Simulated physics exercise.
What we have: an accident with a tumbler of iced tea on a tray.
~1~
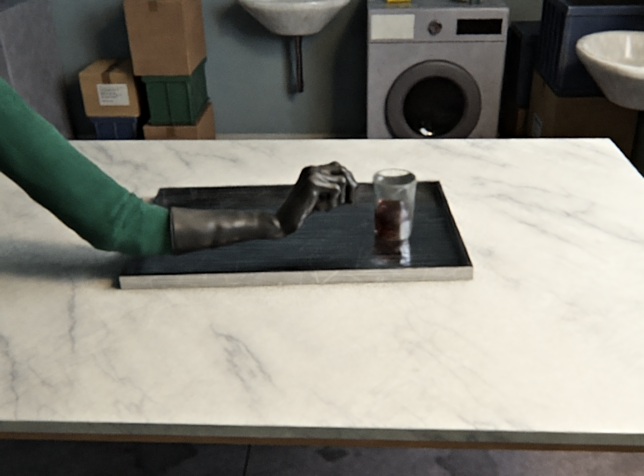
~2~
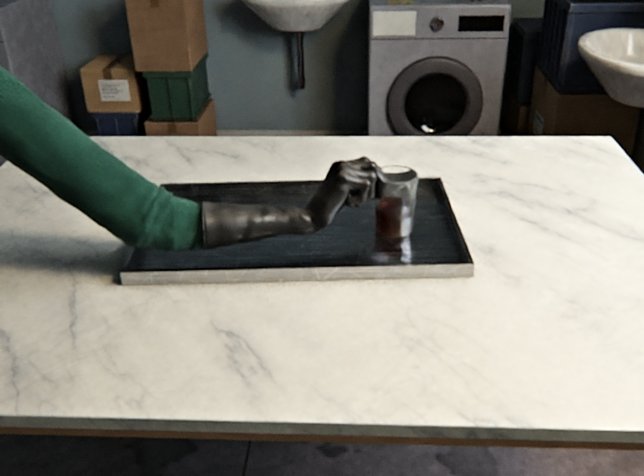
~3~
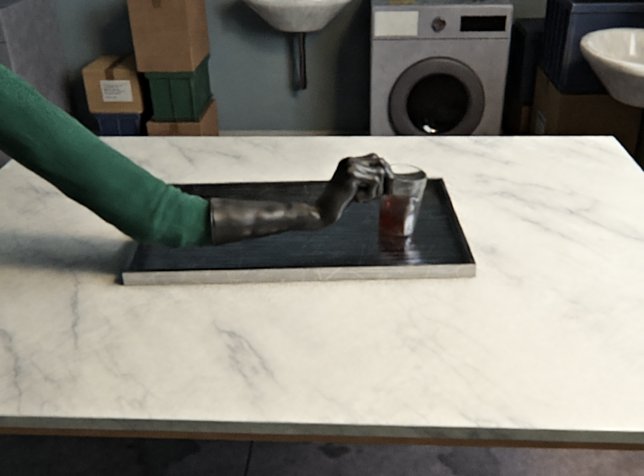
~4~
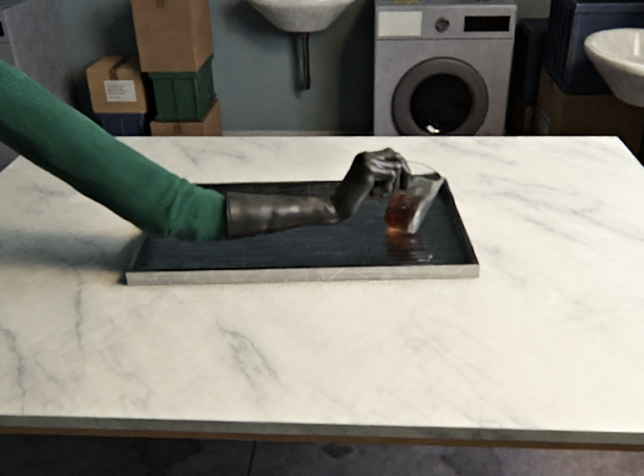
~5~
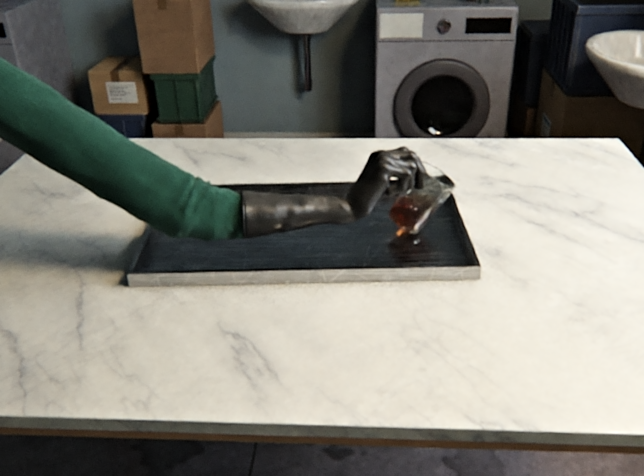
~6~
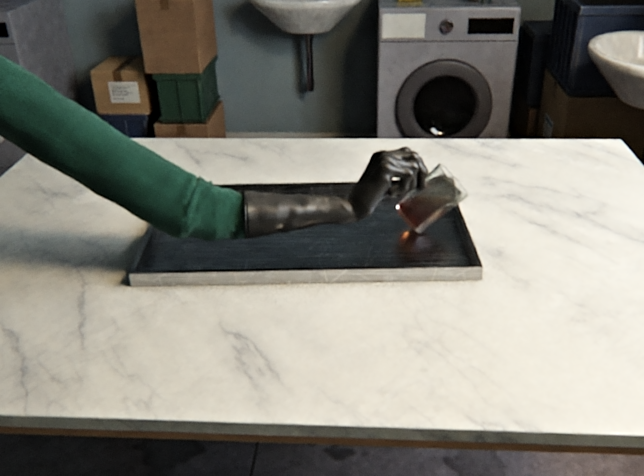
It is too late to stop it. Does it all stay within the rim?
The iced tea escapes from the tray.
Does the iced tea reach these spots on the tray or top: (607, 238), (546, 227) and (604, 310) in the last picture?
First reached, second soaked, third clear of it.
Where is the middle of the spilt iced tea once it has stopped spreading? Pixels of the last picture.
Around (608, 221).
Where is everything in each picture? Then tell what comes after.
In the first frame, it stands upright; tumbler (394, 204) about a third full; tray (290, 269).
In the second frame, fingers against its side; tumbler about a third full, surface at (394, 206).
In the third frame, fingers against its side; tumbler (401, 199) about a third full.
In the fourth frame, fingers against its side; tumbler about a third full, surface at (410, 202); tray (296, 266).
In the fifth frame, fingers against its side; tumbler (421, 197) tipped 30°.
In the sixth frame, it is falling; tumbler (432, 199) tipped 45°.
A moment on, the tumbler lies across the rim; the puddle covers about as much as a plate; it spreads outside the tray.
Further on, the puddle covers about as much as a tray; it spreads outside the tray.
When it is over, the puddle covers about as much as a tray; it spreads outside the tray.
